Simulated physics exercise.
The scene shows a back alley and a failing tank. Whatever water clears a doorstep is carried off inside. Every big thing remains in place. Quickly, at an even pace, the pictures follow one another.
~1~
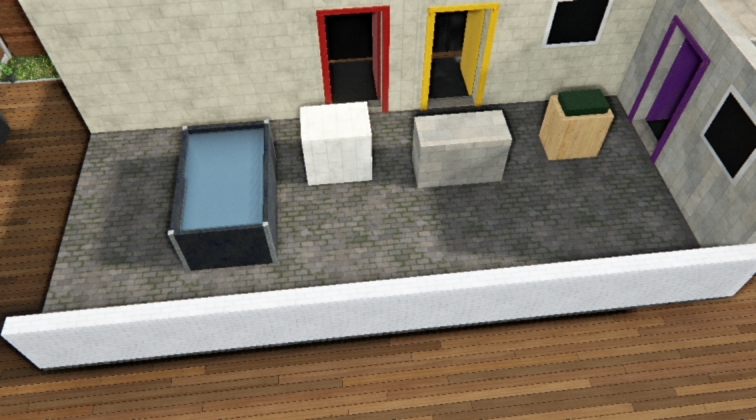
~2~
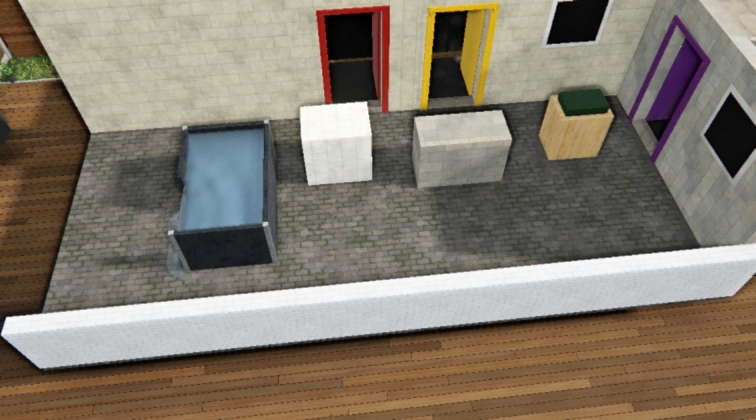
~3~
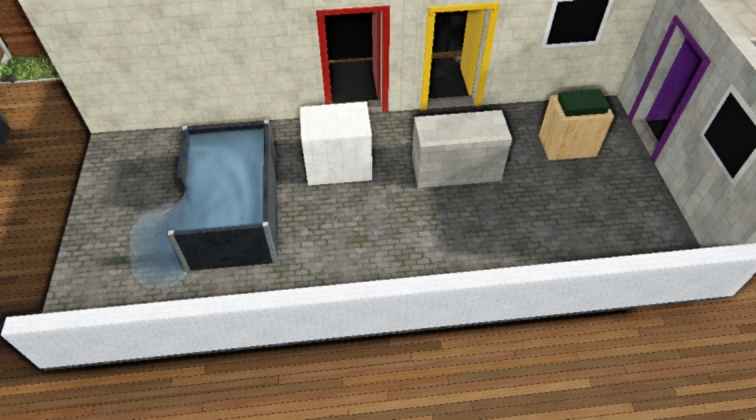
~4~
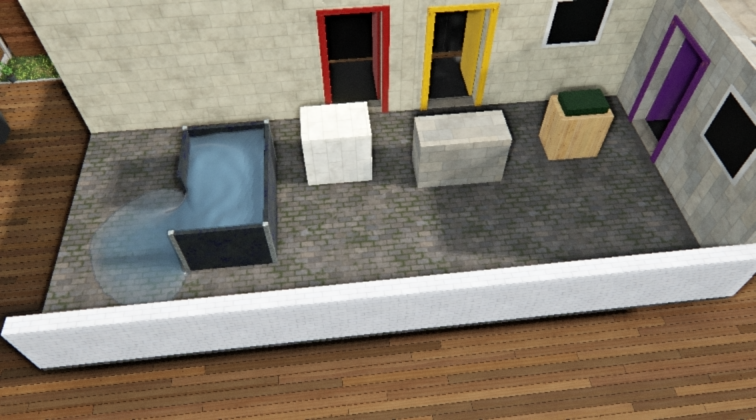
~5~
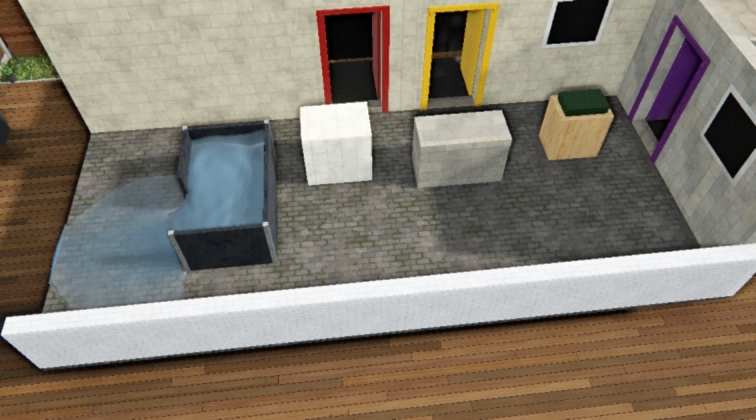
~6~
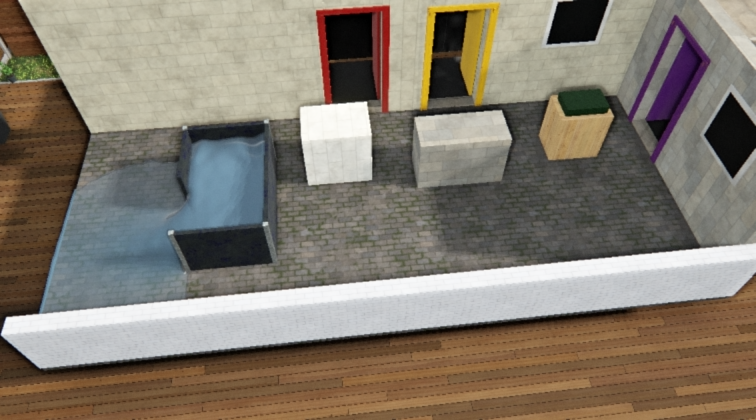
Water pouring from a gap in the left side of a tank and spreading left across the grey paving of an alley.
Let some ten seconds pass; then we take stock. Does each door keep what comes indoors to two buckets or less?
As I see it, the purple door will receive two buckets or fewer, the yellow door will receive two buckets or fewer, the red door will receive two buckets or fewer.
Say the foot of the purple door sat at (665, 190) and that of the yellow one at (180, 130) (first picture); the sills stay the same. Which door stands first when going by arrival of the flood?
The yellow-painted one gets wet first.
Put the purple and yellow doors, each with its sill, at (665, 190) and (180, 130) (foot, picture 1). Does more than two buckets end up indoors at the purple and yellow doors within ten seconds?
Result - purple door does not reach it, yellow door does not reach it.
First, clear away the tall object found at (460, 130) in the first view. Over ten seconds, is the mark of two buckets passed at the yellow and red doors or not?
One by one: The yellow door lets less in; the red door lets less in.
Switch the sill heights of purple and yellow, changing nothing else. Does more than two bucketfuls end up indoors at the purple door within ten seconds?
Purple door: Falls short.
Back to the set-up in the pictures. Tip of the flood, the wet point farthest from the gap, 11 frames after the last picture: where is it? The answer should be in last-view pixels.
The wet point farthest out is around (106, 133).
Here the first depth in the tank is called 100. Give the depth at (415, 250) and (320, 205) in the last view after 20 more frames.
In turn 0 and 0 in a hundred.
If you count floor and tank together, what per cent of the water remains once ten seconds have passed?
Roughly 16 percent.
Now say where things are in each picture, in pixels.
In the first picture, the tank at (224, 177) is whole and still.
In the second picture, water pours out at (188, 227) and has run to (182, 275).
In the third picture, water pours out at (189, 230) and has run to (137, 226).
In the fourth picture, the front is at (100, 233), out from the gap at (190, 231).
In the fifth picture, water pours out at (190, 231) and has run to (54, 272).
In the sixth picture, the front is at a hidden place, out from the gap at (190, 231).
A moment on, water covers 15 % of the floor; the purple door not reached, the yellow door not reached, the red door not reached.
Next, water covers 15 % of the floor; the purple door not reached, the yellow door not reached, the red door not reached.
Then, water covers 15 % of the floor; the purple door not reached, the yellow door not reached, the red door not reached.
Later, water covers 15 % of the floor; the purple door not reached, the yellow door not reached, the red door not reached.
In the end, water covers 10 % of the floor; the purple door not reached, the yellow door not reached, the red door not reached.
